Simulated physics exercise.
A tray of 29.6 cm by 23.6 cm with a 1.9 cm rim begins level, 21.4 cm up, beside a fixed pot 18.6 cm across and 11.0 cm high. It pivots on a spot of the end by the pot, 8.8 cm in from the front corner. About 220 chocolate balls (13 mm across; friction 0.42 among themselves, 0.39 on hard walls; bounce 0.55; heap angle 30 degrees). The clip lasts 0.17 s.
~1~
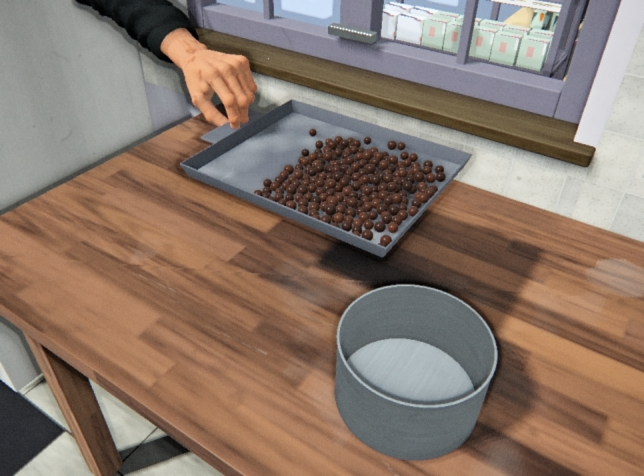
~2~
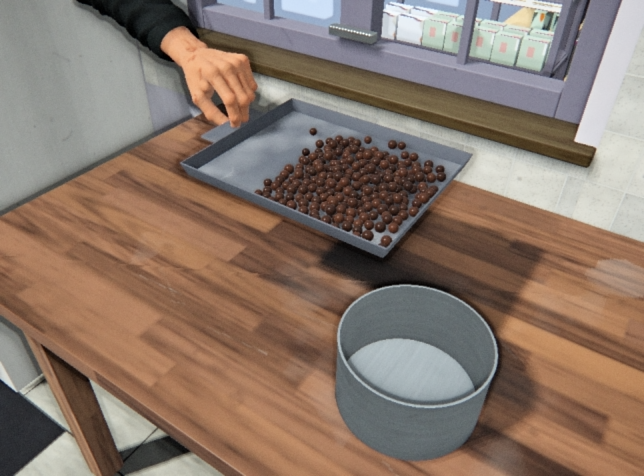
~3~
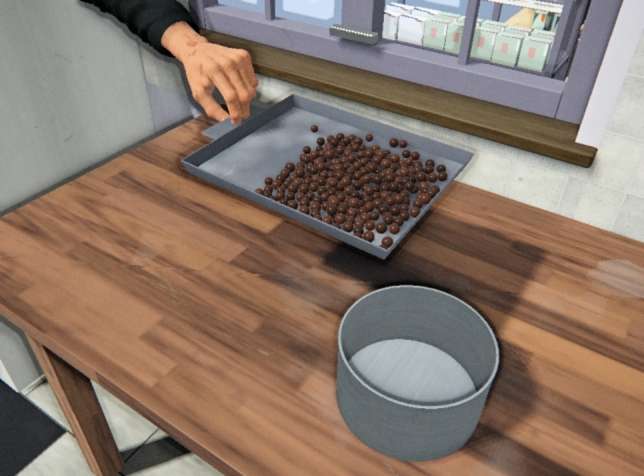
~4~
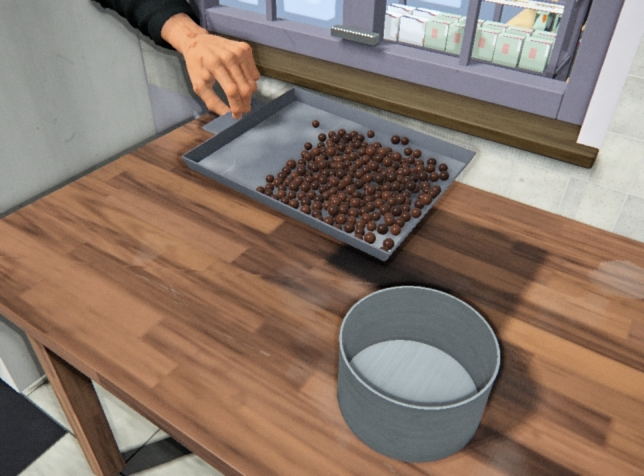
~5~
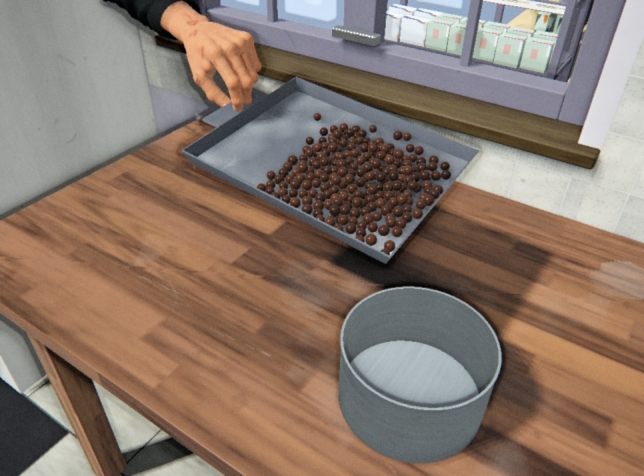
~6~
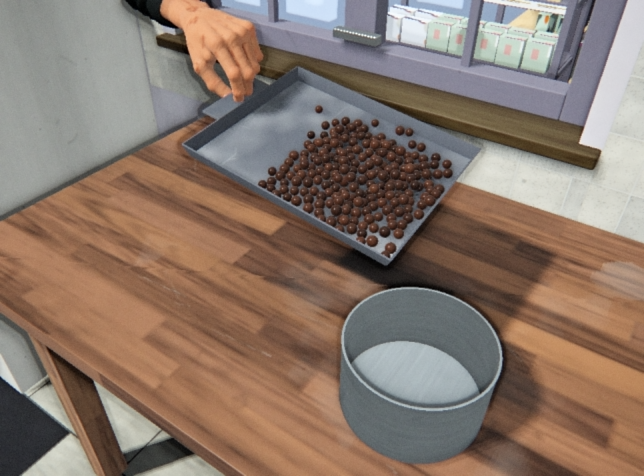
A gray tray of small brown balls, with a hand at its far left corner, lay level at first, then slowly tilted as its back edge rose, while the round pot on the wooden table stayed still.
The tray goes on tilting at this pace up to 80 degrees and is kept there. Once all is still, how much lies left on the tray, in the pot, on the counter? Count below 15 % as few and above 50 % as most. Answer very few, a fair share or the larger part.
Tray: Very few, pot: The larger part, counter: Very few.
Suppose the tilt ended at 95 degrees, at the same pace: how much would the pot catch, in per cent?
Then about 100 per cent.
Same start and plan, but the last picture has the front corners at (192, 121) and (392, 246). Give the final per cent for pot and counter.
Pot 30, counter 70.
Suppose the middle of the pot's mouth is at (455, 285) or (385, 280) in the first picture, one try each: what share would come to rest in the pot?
Some 25 and 45 per cent.
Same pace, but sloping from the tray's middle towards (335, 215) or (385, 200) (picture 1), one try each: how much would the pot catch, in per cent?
About 75 and 65 per cent.
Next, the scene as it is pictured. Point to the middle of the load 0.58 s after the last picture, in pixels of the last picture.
At about (393, 198).
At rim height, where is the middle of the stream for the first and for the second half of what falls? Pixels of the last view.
At about (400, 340), then at (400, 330).
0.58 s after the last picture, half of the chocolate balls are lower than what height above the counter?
Roughly 26 cm.
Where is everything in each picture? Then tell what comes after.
Tray tilt 0 degrees, front corners at (187, 163) and (384, 243); middle of the pieces at (356, 186); pot at (416, 339), in the first frame.
Tray tilt 0 degrees, front corners at (187, 162) and (384, 244); middle of the pieces at (356, 186), in the second frame.
Tray tilt 2 degrees, front corners at (188, 160) and (385, 246); middle of the pieces at (358, 186), in the third frame.
Tray tilt 4 degrees, front corners at (188, 156) and (387, 248), lowest corner right front; middle of the pieces at (359, 184), in the fourth frame.
Tray tilt 7 degrees, front corners at (189, 150) and (388, 251), lowest corner right front; middle of the pieces at (361, 182), in the fifth frame.
Tray tilt 11 degrees, front corners at (189, 144) and (389, 254), lowest corner right front; middle of the pieces at (362, 180); pot at (421, 342), in the sixth frame.
Then, 0.35 s after the last picture, tilt 45 degrees; the tray holds 100 %, the pot 0 %.
Then, 0.58 s after the last picture, tilt 67 degrees; the tray holds 90 %, the pot 5 %.
Then, 0.92 s after the last picture, tilt 80 degrees; the tray holds 15 %, the pot 70 %.
In the end, tray 0 %, pot 95 %, counter 5 %.
